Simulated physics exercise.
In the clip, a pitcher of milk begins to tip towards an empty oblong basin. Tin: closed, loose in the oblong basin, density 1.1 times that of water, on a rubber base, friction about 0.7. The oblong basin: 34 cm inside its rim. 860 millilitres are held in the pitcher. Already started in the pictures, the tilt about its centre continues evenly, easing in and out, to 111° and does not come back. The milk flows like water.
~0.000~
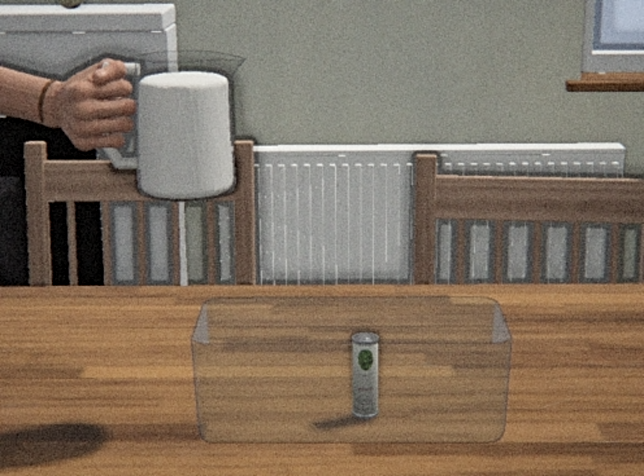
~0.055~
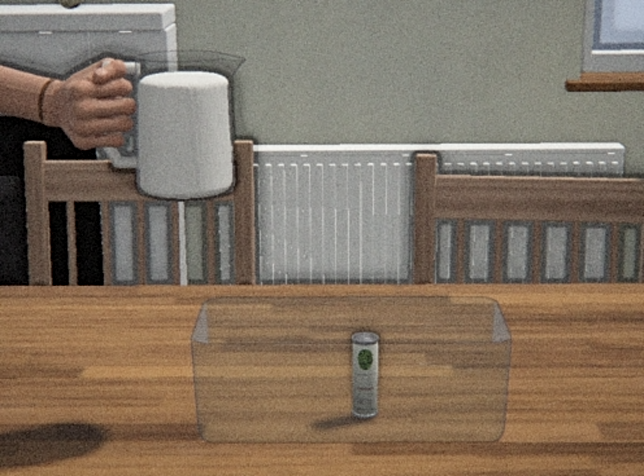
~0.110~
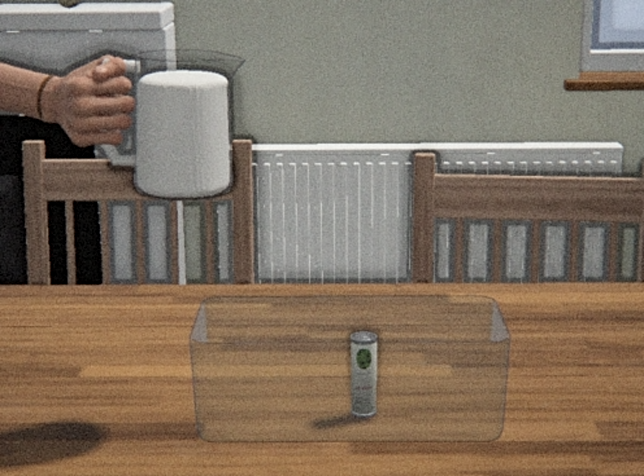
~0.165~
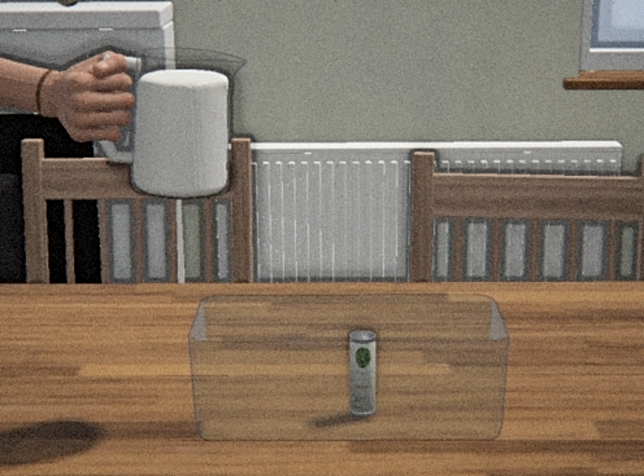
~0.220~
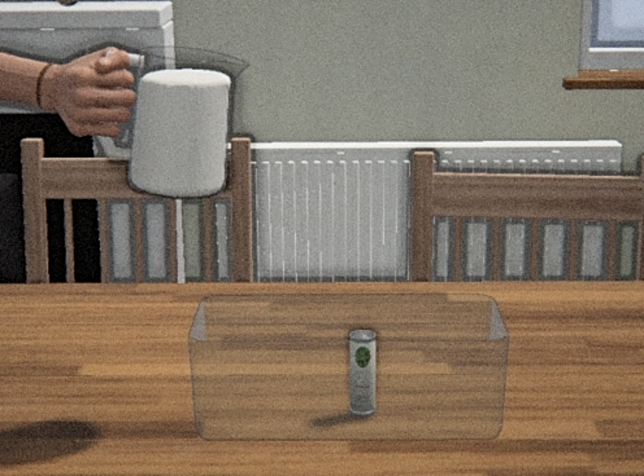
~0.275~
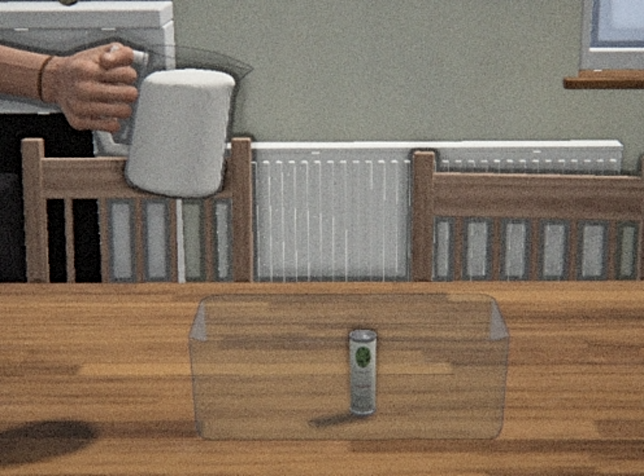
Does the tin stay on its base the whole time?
No, it tips over.
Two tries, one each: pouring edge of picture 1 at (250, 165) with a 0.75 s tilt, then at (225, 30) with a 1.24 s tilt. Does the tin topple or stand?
The tin stays vertical the first time and overturns the second time.
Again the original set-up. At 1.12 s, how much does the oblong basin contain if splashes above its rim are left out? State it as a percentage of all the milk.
Near 32 per cent of the total.
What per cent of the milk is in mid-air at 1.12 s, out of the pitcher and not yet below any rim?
Near 28 percent.
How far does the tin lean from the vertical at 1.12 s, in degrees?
Looks like some 15 degrees from vertical upright.
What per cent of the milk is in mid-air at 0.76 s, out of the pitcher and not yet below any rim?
Around 10 in a hundred.
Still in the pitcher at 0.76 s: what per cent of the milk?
At that time about 88 in a hundred parts are still held.
By 0.76 s the tilt is 64° and 89 per cent is still to pour; the tin stands where it began.
By 1.12 s the tilt is 101° and 39 per cent is still to pour; the tin leans 14°.
By 1.49 s the tilt is 111° and 3 per cent is still to pour; the tin lies on its side.
By 1.89 s the tilt is 111° and 0 per cent is still to pour; the tin lies on its side.
At rest the tin lies on its side.
